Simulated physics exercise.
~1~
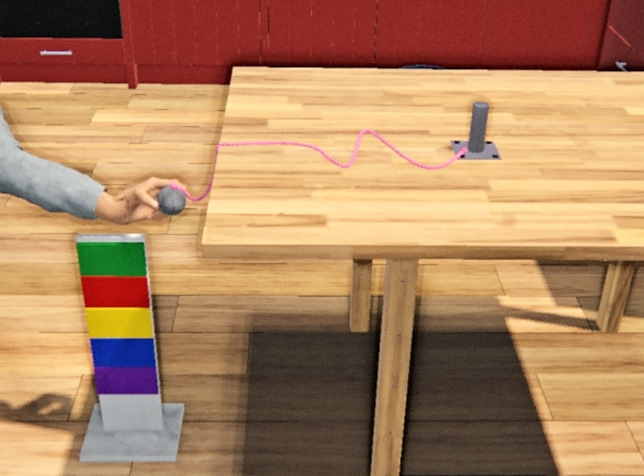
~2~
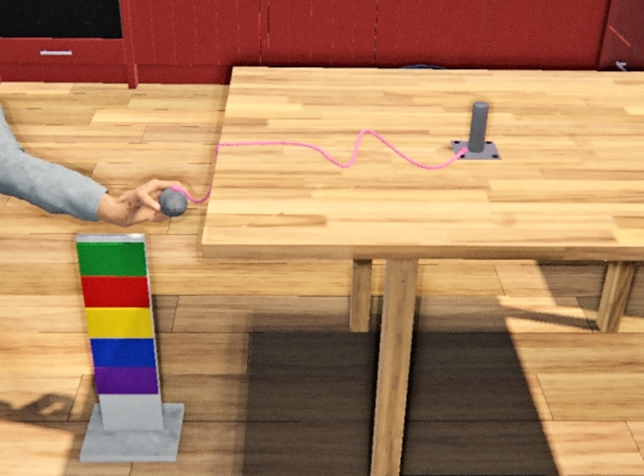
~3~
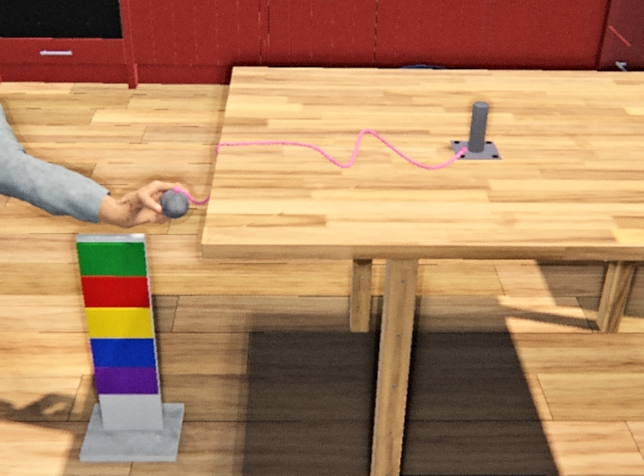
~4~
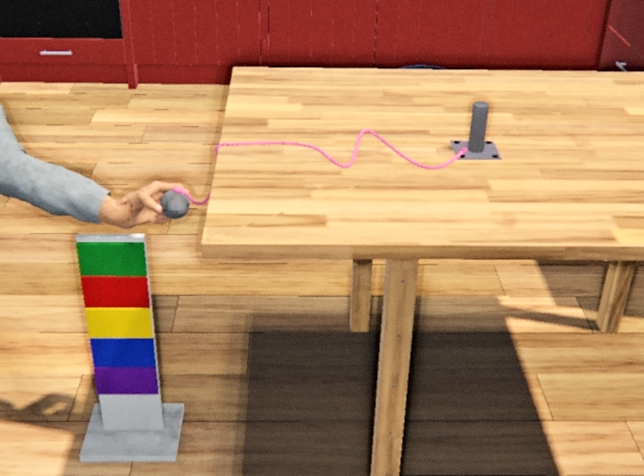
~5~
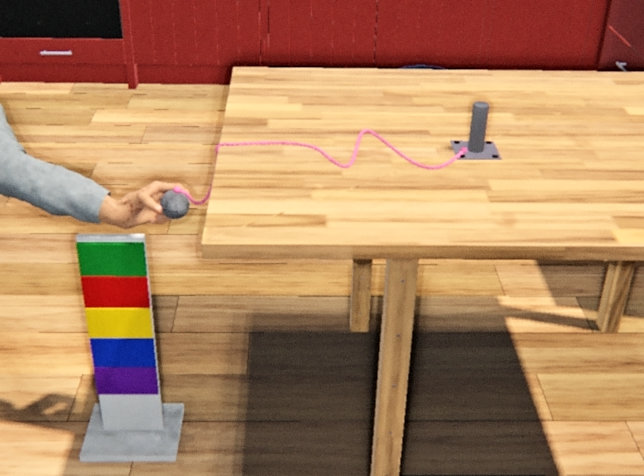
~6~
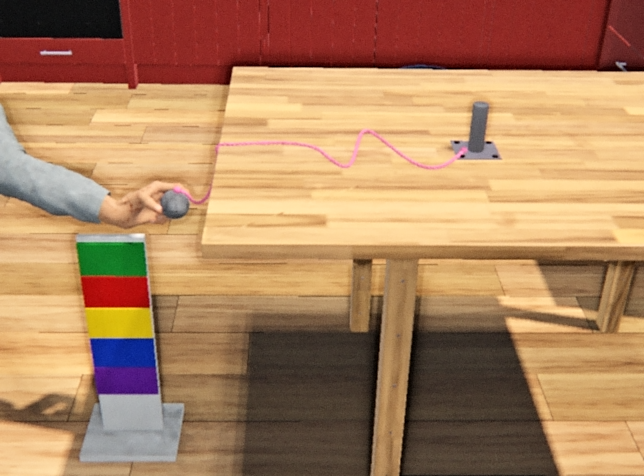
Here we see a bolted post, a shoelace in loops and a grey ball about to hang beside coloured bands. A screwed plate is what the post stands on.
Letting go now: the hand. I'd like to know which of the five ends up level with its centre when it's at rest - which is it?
It's purple.
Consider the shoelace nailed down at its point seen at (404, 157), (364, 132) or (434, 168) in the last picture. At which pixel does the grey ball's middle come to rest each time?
In order of the tries: About (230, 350), about (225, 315), about (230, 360).
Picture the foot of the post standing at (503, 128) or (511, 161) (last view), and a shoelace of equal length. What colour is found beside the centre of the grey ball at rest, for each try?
Result per try, in order: Blue / blue.
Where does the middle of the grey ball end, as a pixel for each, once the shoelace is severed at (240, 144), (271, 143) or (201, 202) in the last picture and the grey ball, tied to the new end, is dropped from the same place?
Roughly at (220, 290) for the first, (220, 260) for the second and (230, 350) for the third.
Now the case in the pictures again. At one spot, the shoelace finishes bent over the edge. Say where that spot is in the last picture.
Spot: Approx. (351, 163).
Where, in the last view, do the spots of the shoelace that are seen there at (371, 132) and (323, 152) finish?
Point one to (304, 150), point two to (219, 199).
A little later, ball near (227, 345); level with blue.
Next, ball near (230, 369); level with purple.
When it is over, ball near (231, 373); level with purple. At purple.
